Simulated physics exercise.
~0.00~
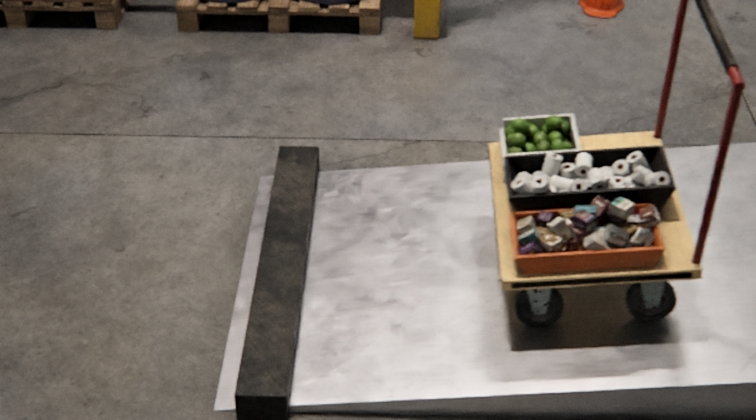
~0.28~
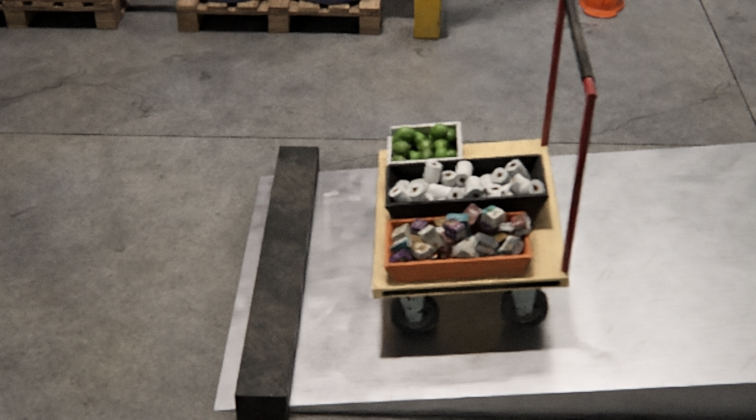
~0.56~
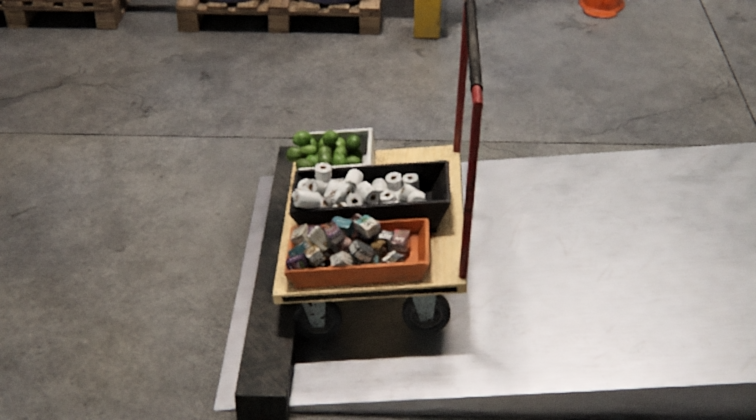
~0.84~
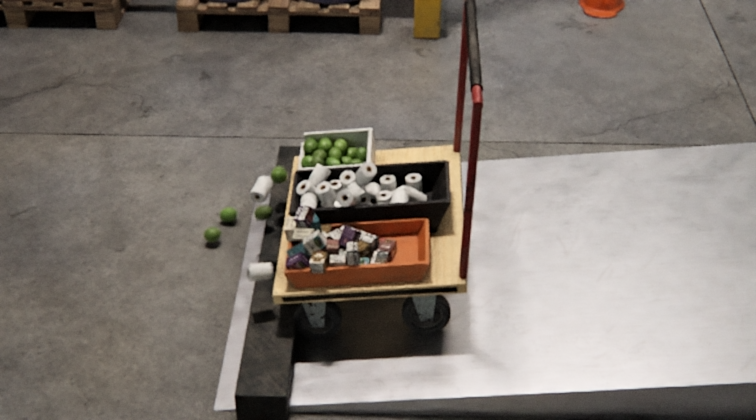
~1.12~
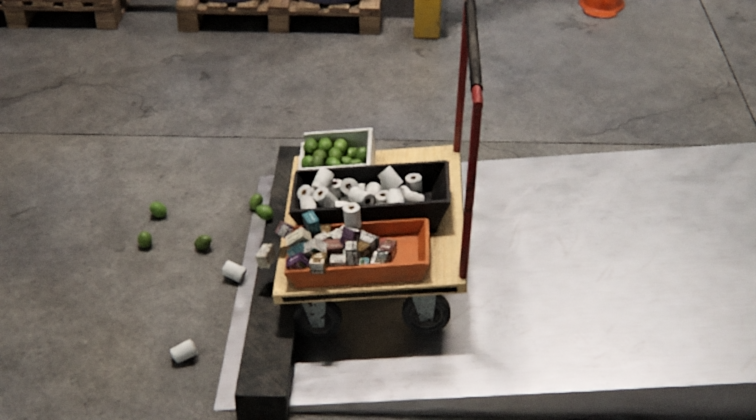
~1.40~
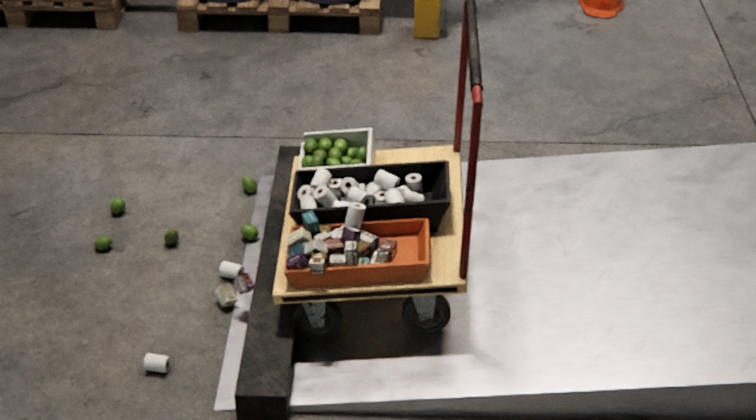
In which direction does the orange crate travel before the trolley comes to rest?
The orange crate travels to the left along with the trolley until it stops at the dark kerb.
